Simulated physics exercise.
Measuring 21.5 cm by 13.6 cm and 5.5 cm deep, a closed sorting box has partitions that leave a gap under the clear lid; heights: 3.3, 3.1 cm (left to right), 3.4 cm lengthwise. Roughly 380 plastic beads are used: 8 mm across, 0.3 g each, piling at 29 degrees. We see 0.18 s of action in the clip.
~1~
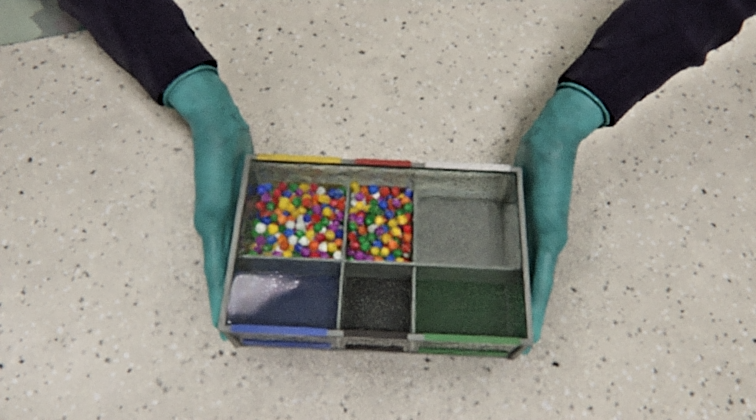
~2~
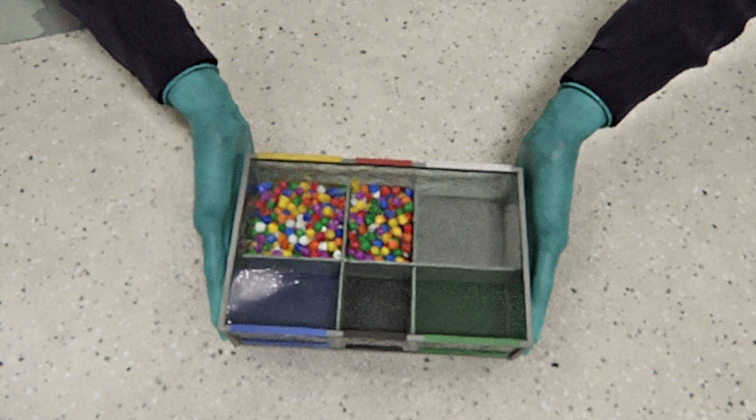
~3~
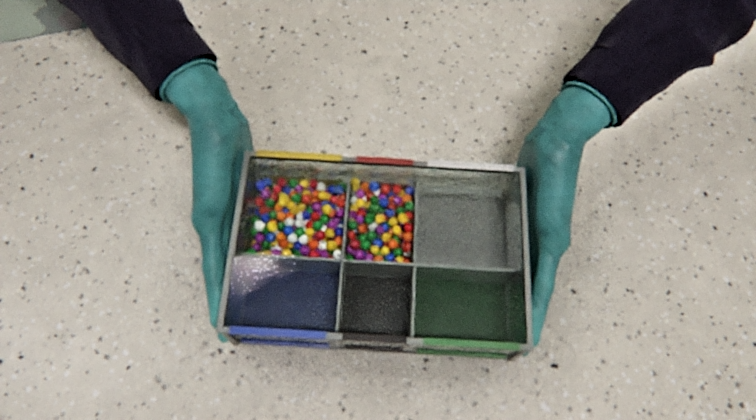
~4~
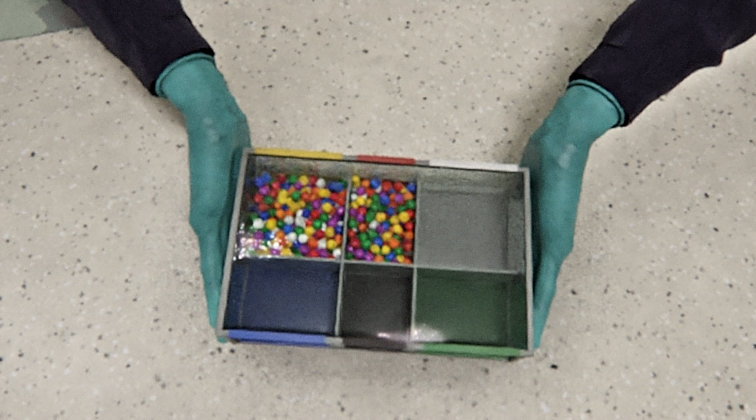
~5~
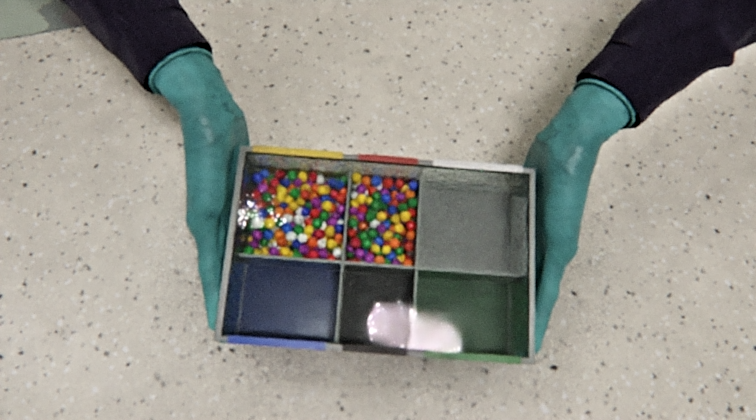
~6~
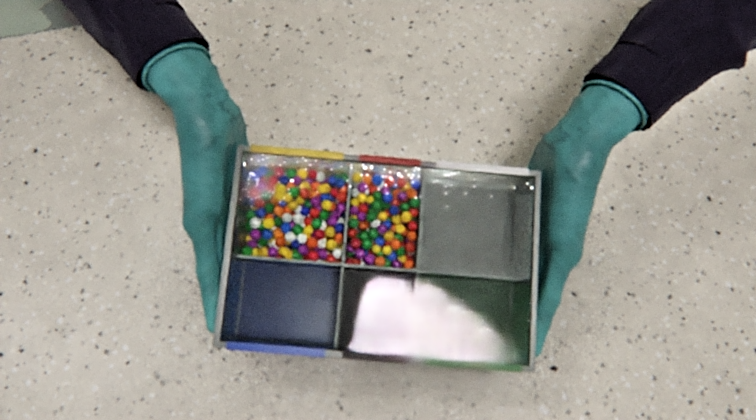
Two teal-gloved hands held a clear-lidded box of colorful beads over a speckled surface and slowly tilted it slightly, while the beads stayed in two upper compartments and a bright glare spread across the lower ones.
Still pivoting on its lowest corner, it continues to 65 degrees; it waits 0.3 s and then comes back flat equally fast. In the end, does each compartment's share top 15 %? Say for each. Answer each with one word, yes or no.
Red: Yes. Blue: No. Green: No. Yellow: Yes. White: No. Black: No.
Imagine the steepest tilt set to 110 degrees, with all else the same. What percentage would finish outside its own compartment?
I'd say close to 95 percent.
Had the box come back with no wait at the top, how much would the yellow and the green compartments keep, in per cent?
Then, in per cent: Yellow 45; green 5.
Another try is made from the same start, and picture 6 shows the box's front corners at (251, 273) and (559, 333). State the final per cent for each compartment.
By the end, red has 35%, blue has 0%, green has 0%, yellow has 35%, white has 30% and black has 0%.
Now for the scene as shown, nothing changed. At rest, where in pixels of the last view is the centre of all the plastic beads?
Roughly pixel (334, 248).
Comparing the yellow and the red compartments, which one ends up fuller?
It is the yellow one.
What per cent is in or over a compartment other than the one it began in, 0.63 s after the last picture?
Roughly 15 per cent.
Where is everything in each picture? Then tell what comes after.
Box tilt 0 degrees, front corners at (225, 326) and (527, 340); red 40 %, yellow 60 %, in the first picture.
Box tilt 1 degrees, front corners at (224, 326) and (527, 342), in the second picture.
Box tilt 3 degrees, front corners at (223, 327) and (527, 345), in the third picture.
Box tilt 6 degrees, front corners at (222, 331) and (528, 351), lowest corner right front, in the fourth picture.
Box tilt 11 degrees, front corners at (221, 336) and (528, 358), lowest corner right front, in the fifth picture.
Box tilt 15 degrees, front corners at (220, 342) and (529, 366), lowest corner right front; red 40 %, yellow 60 %, in the sixth picture.
Then, 0.63 s after the last picture, tilt 65 degrees; red 35 %, blue 10 %, yellow 50 %, black 5 %.
Then, 1.06 s after the last picture, tilt 36 degrees; red 30 %, blue 10 %, green 5 %, yellow 45 %, black 5 %.
Then, 1.56 s after the last picture, tilt 0 degrees; red 30 %, blue 10 %, green 5 %, yellow 45 %, black 5 %.
In the end, red 30 %, blue 10 %, green 5 %, yellow 45 %, white 0 %, black 5 %.
